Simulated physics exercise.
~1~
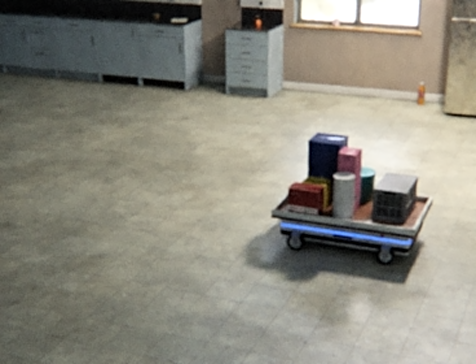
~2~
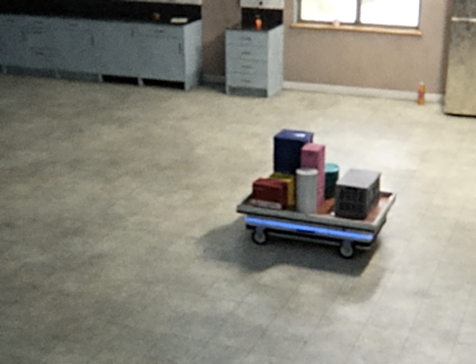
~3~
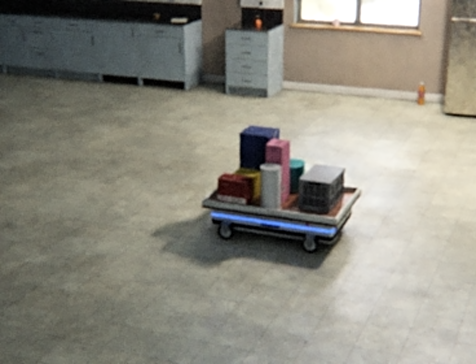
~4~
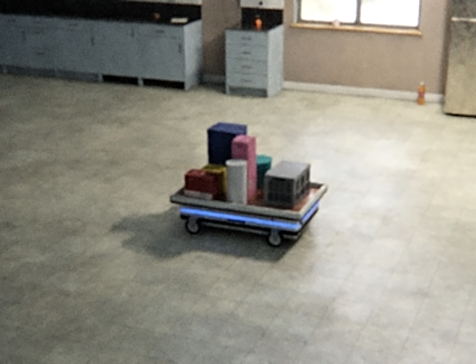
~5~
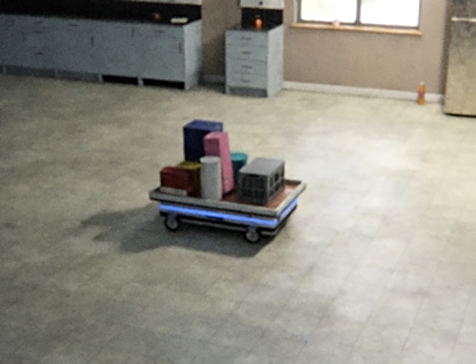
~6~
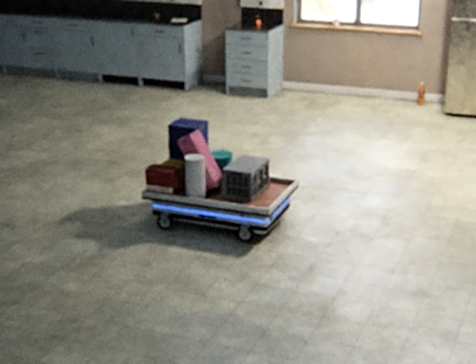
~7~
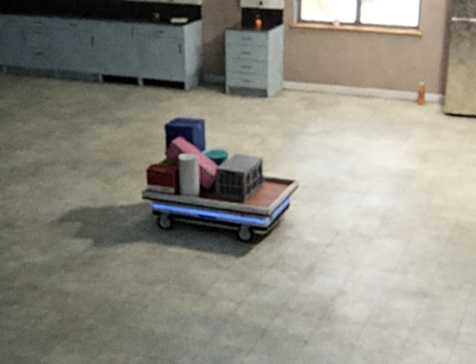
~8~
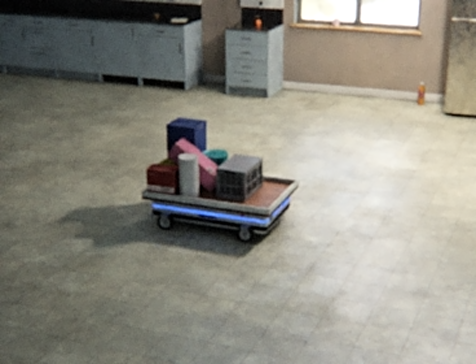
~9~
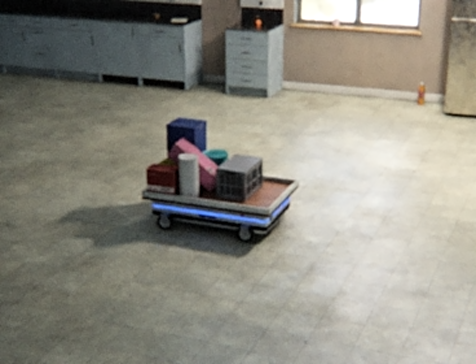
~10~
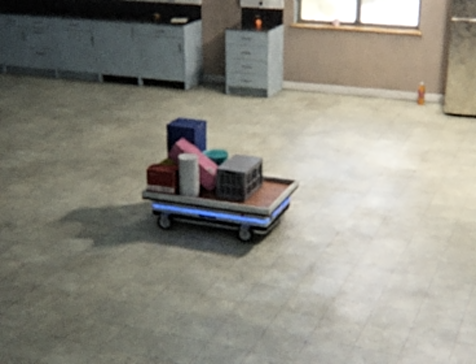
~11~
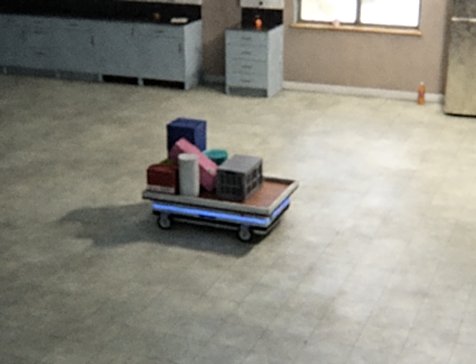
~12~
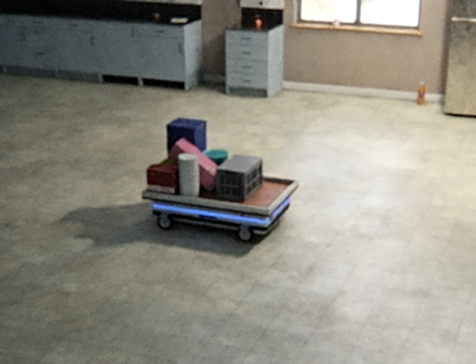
The clip opens on a flat cart with a glowing blue strip, carrying a cluster of colourful boxes, a white canister, a turquoise pail and a grey crate across a tiled floor near grey cabinets. It rolls steadily to the left with the load standing upright. As the cart slows to a stop, the tall pink box begins to tip leftward and the other items shift toward the left side of the deck. The pink box topples over among its neighbours, behind the white canister. The cart then stands still, everything remaining aboard, including the blue box, with the right side of the deck left bare.
